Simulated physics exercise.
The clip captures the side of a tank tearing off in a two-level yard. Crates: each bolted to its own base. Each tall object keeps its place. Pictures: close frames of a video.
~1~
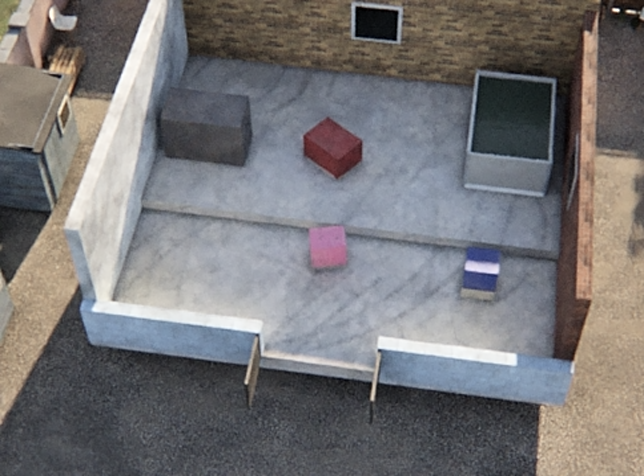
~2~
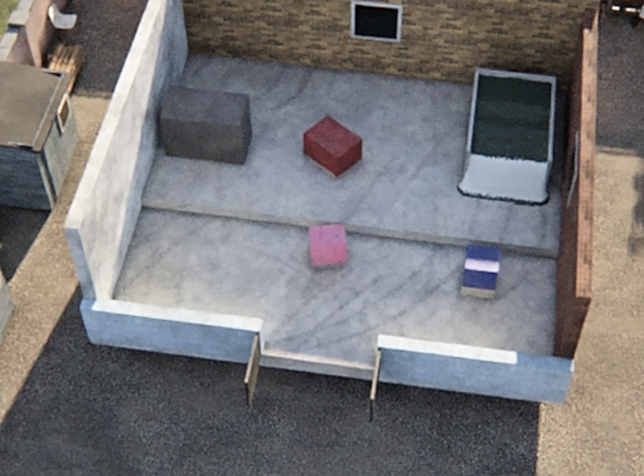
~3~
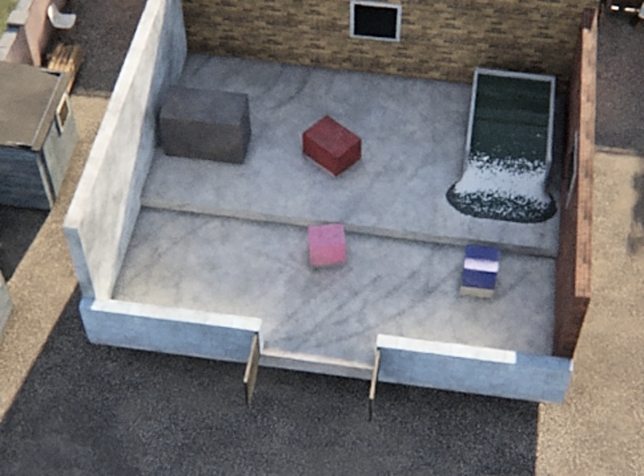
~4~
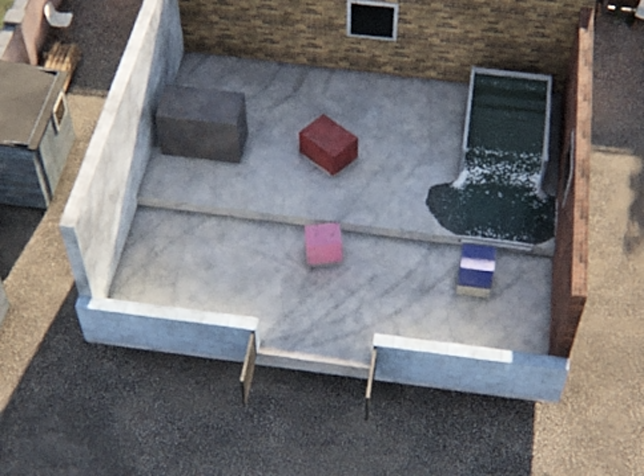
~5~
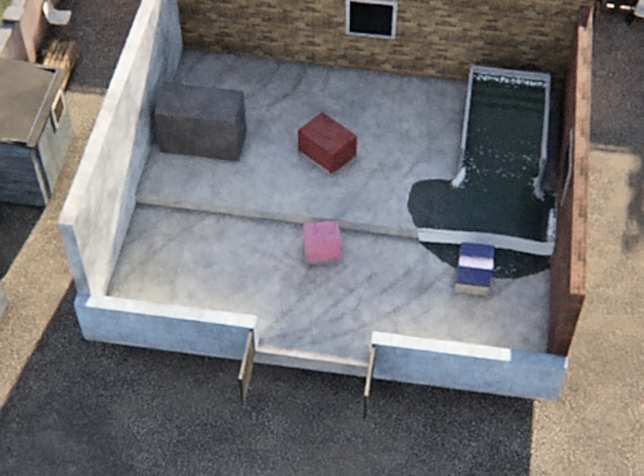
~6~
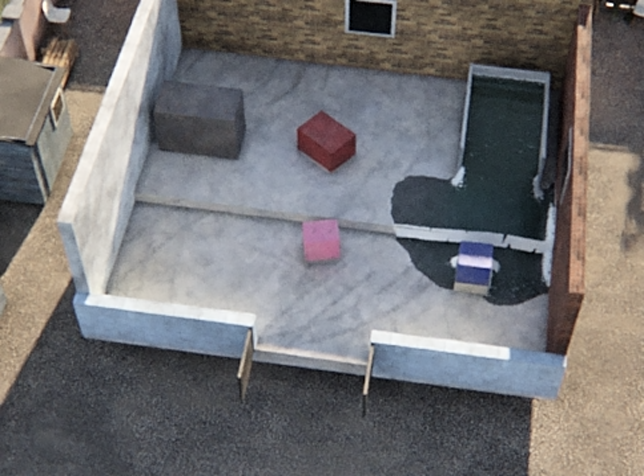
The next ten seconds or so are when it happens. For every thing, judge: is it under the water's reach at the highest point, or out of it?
Red crate: Out of reach, so dry; blue crate: Within reach, so wet; pink crate: Within reach, so wet.
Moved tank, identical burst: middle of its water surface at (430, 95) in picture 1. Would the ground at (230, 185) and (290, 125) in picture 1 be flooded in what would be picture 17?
Not reached, not reached.
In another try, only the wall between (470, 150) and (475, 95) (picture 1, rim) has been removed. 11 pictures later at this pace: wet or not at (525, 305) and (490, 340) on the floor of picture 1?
Waterless, waterless.
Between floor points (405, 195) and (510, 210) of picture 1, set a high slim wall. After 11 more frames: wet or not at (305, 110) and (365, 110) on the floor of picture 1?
In that order: Flooded, covered.
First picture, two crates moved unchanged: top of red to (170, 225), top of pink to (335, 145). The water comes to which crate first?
That should be the blue-painted one.
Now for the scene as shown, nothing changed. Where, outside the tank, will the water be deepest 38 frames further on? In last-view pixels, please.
Near (134, 207).
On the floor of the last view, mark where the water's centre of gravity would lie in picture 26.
The balance point is around (436, 268).
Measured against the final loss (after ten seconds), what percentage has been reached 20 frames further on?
Roughly 40 %.
A moment on, water covers 25 % of the floor; the red crate not reached, the blue crate water round its plinth, the pink crate water round its plinth.
Next, water covers 30 % of the floor; the red crate not reached, the blue crate water round its plinth, the pink crate water round its plinth.
Then, water covers 40 % of the floor; the red crate not reached, the blue crate water round its plinth, the pink crate water round its plinth.
Later, water covers 50 % of the floor; the red crate not reached, the blue crate water round its plinth, the pink crate water round its plinth.
In the end, water covers 50 % of the floor; the red crate stayed above the water, the blue crate was topped, the pink crate was topped.
